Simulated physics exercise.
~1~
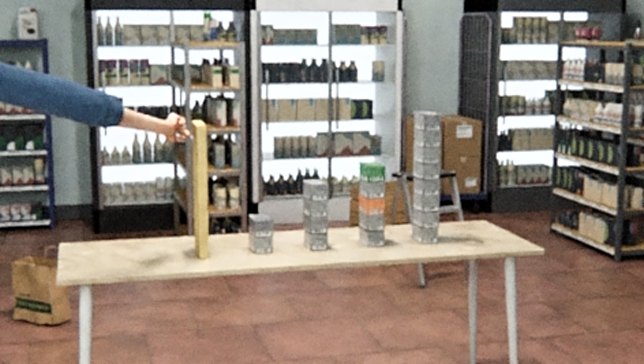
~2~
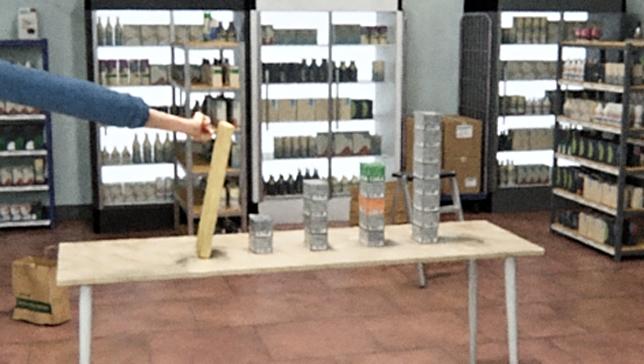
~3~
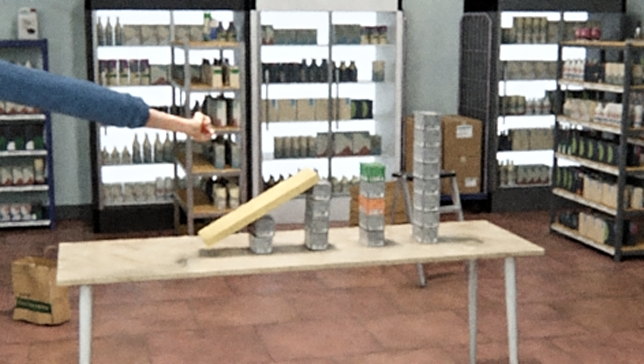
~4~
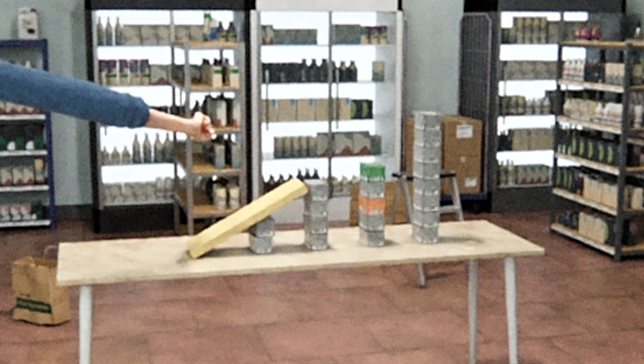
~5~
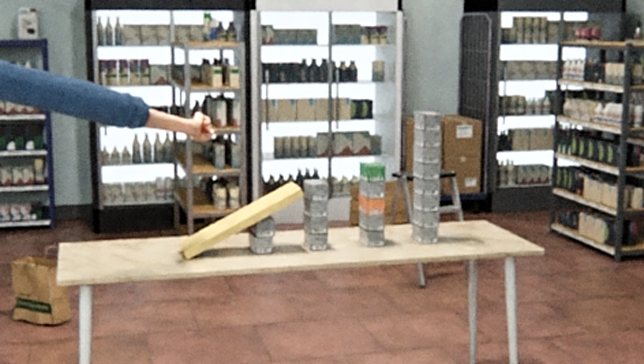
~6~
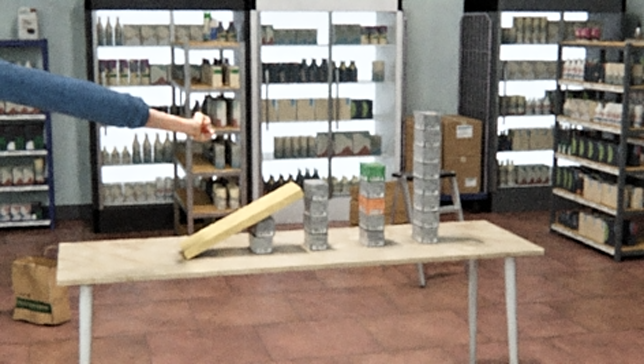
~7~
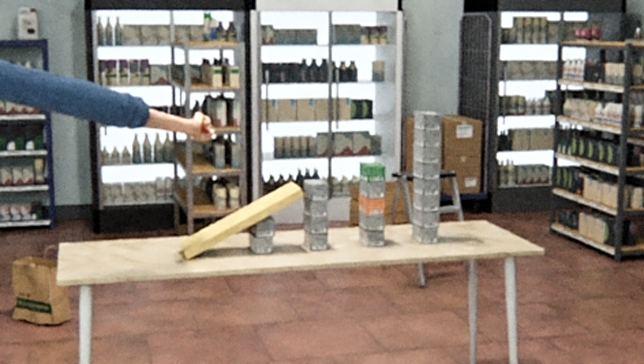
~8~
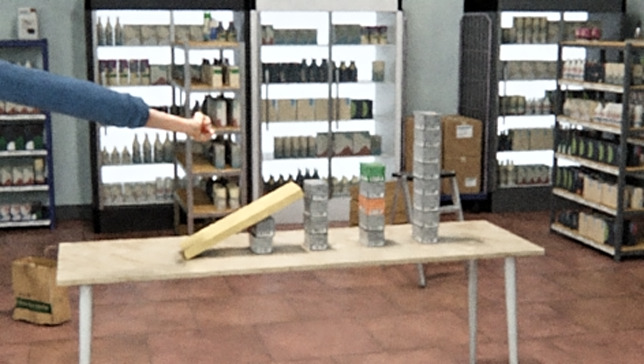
At first, a hand holds a long yellow board upright at the left of a wooden table, beside four separate stacks of small grey packets that rise in height toward the right, one of them with green and orange packets. The hand pushes the top of the board to the right, and it tips away from the fingers. The board falls against the two shortest stacks, then its lower end slides left along the table. It settles at a slant, propped on the shortest stack. All the stacks remain standing, the coloured packets unmoved, while the arm stays outstretched.
